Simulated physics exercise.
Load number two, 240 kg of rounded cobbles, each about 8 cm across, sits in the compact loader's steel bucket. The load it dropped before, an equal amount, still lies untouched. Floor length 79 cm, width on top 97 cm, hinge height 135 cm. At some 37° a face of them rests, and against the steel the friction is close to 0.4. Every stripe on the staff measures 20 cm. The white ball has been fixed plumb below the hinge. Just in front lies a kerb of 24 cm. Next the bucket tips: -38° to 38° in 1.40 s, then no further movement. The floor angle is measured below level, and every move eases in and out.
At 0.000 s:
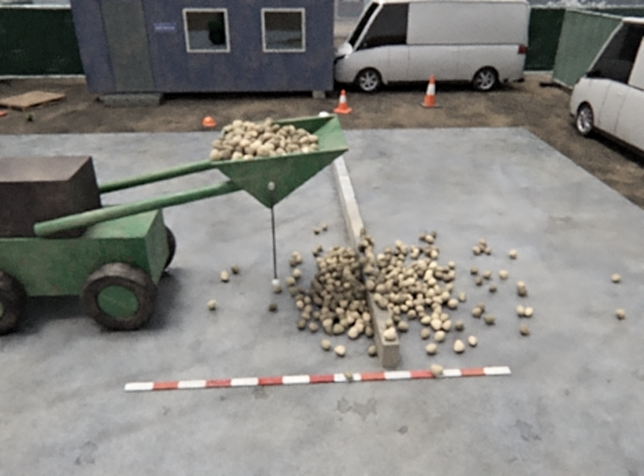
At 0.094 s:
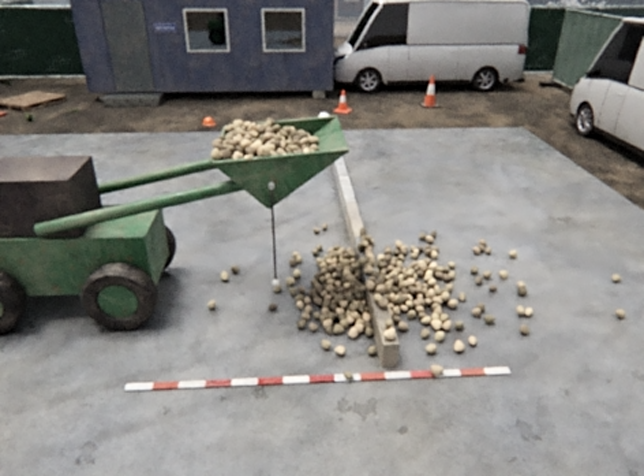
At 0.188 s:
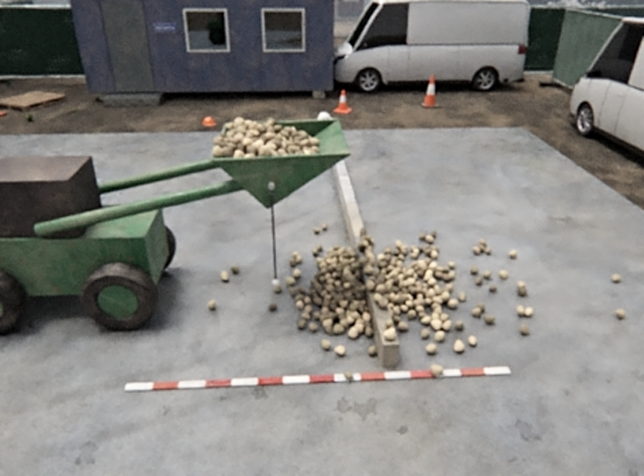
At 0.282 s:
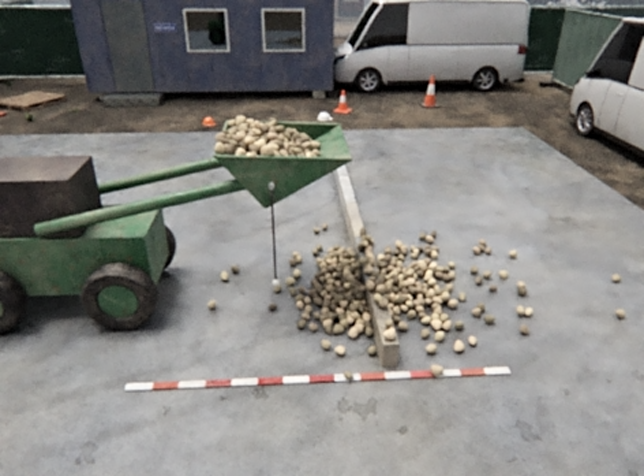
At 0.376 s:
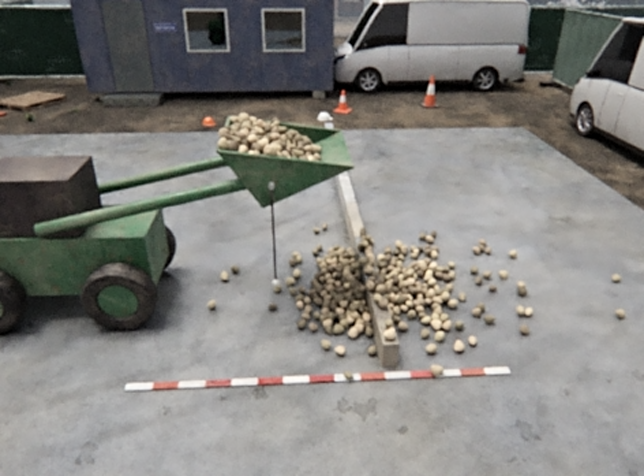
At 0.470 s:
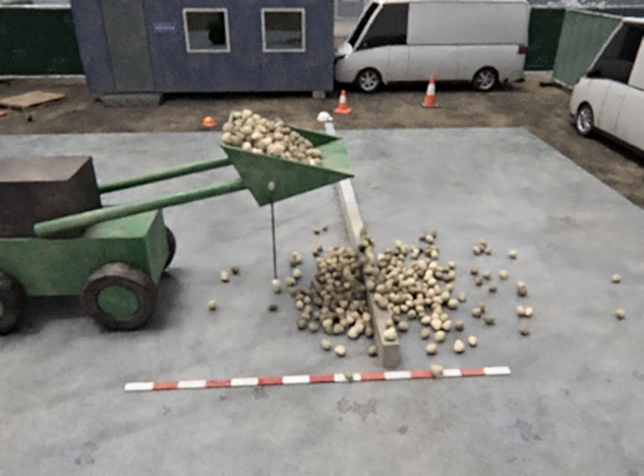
A green loader stands at the left of a grey concrete yard, seen from above and to the side by a still camera. Its raised bucket holds pale, rounded stones, with more heaped across a low kerb, a red-and-white staff in front, and a blue cabin, white vans and orange cones behind. The bucket slowly tilts, its right edge dipping slightly as its stones shift with it, while the heap below stays still.
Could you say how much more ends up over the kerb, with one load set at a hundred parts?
I'd put it at 35 parts in every hundred.
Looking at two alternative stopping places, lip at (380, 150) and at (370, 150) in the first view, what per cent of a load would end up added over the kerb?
Around 95 percent, then around 75 percent.
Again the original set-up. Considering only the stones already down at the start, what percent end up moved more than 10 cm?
Roughly 10 % of them.
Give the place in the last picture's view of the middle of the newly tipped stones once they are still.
In the last view, somewhere near (354, 280).
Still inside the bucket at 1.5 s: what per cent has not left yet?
Close to 40 in a hundred.
After 1.0 s the floor is at 26°; in per cent of one load, 100 in the bucket, 53 on this side of the kerb, 48 over the kerb; the foremost stones are at (531, 272).
After 1.5 s the floor is at 38°; in per cent of one load, 40 in the bucket, 112 on this side of the kerb, 49 over the kerb; the foremost stones are at (531, 272).
After 1.9 s the floor is at 38°; in per cent of one load, 5 in the bucket, 127 on this side of the kerb, 69 over the kerb; the foremost stones are at (531, 272).
After 4.4 s the floor is at 38°; in per cent of one load, 0 in the bucket, 118 on this side of the kerb, 82 over the kerb; the foremost stones are at (534, 271). Net gain over the kerb, 35.
